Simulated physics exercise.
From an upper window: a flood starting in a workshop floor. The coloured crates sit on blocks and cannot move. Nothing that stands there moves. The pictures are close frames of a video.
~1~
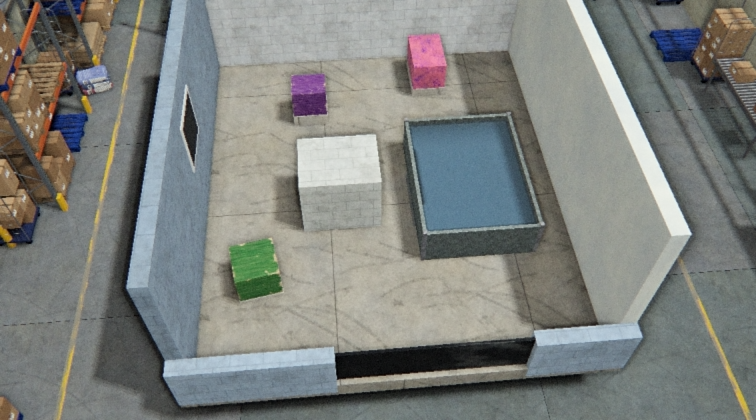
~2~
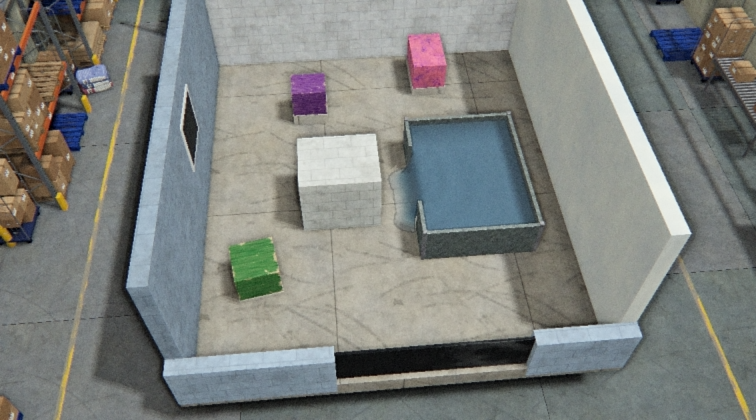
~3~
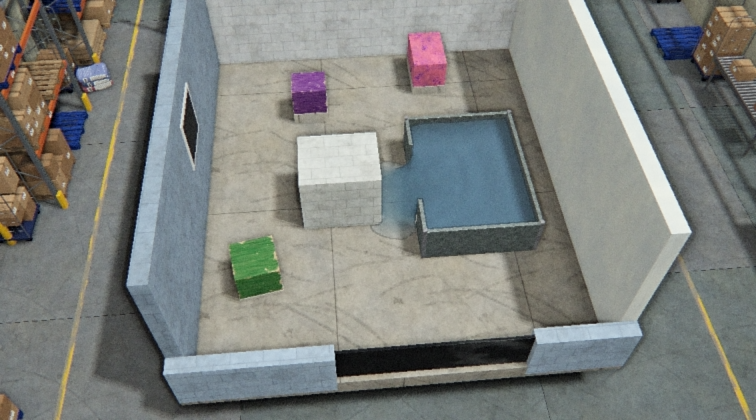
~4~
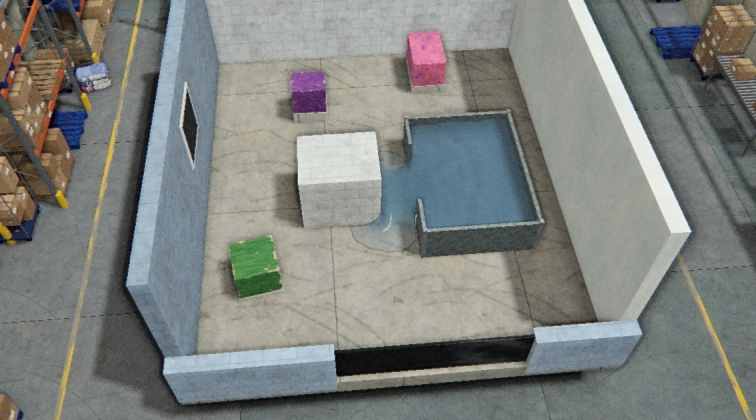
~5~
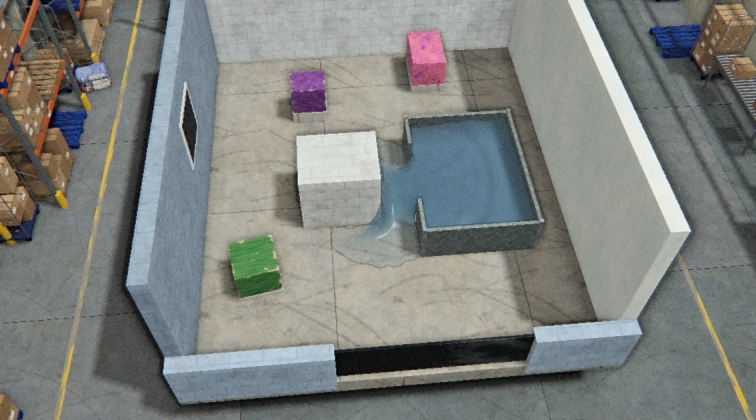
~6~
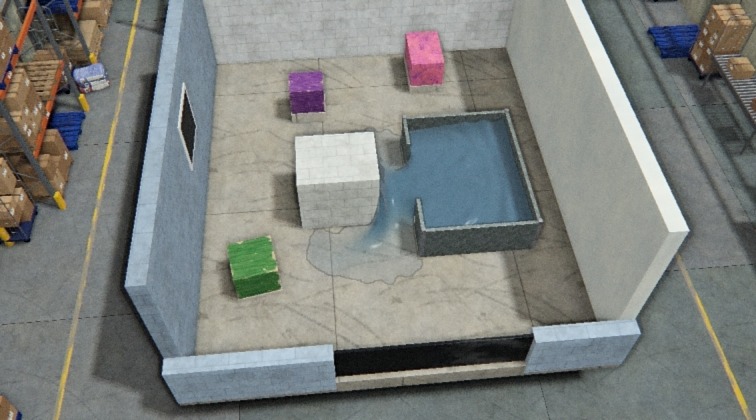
At the start, a walled tank of still blue water stands right of a large white block, with green, purple and pink boxes around the floor. A gap opens in the tank's left side and water pours out, reaching the block, then spreading toward the viewer and left in a widening puddle.
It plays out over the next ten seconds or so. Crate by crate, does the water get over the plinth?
The purple crate escapes dry; the green crate is wetted; the pink crate escapes dry.
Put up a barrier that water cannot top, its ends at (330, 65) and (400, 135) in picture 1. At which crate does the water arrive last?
It is the one in pink.
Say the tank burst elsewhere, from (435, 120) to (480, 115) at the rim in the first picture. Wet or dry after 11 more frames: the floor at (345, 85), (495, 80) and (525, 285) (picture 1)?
In turn: Under water, covered, clear.
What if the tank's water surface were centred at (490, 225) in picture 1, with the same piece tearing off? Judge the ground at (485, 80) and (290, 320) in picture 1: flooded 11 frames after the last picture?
In turn: Dry, wet.
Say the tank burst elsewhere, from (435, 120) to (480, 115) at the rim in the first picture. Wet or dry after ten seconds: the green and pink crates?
Green takes water; pink is soaked.
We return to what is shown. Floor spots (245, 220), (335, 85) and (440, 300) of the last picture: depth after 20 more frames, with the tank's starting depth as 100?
In turn 2, 8 and 2 in a hundred.
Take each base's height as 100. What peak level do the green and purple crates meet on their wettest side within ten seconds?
Roughly 170 per cent, then 70 per cent.
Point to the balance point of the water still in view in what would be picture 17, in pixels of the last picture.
Near (418, 201).
A moment on, water covers 30 % of the floor; the purple crate water round its plinth, the green crate water round its plinth, the pink crate not reached.
Next, water covers 50 % of the floor; the purple crate water round its plinth, the green crate water round its plinth, the pink crate water round its plinth.
Then, water covers 65 % of the floor; the purple crate water round its plinth, the green crate water round its plinth, the pink crate water round its plinth.
Later, water covers 90 % of the floor; the purple crate water round its plinth, the green crate water round its plinth, the pink crate water round its plinth.
In the end, water covers 100 % of the floor; the purple crate stayed above the water, the green crate was topped, the pink crate stayed above the water.
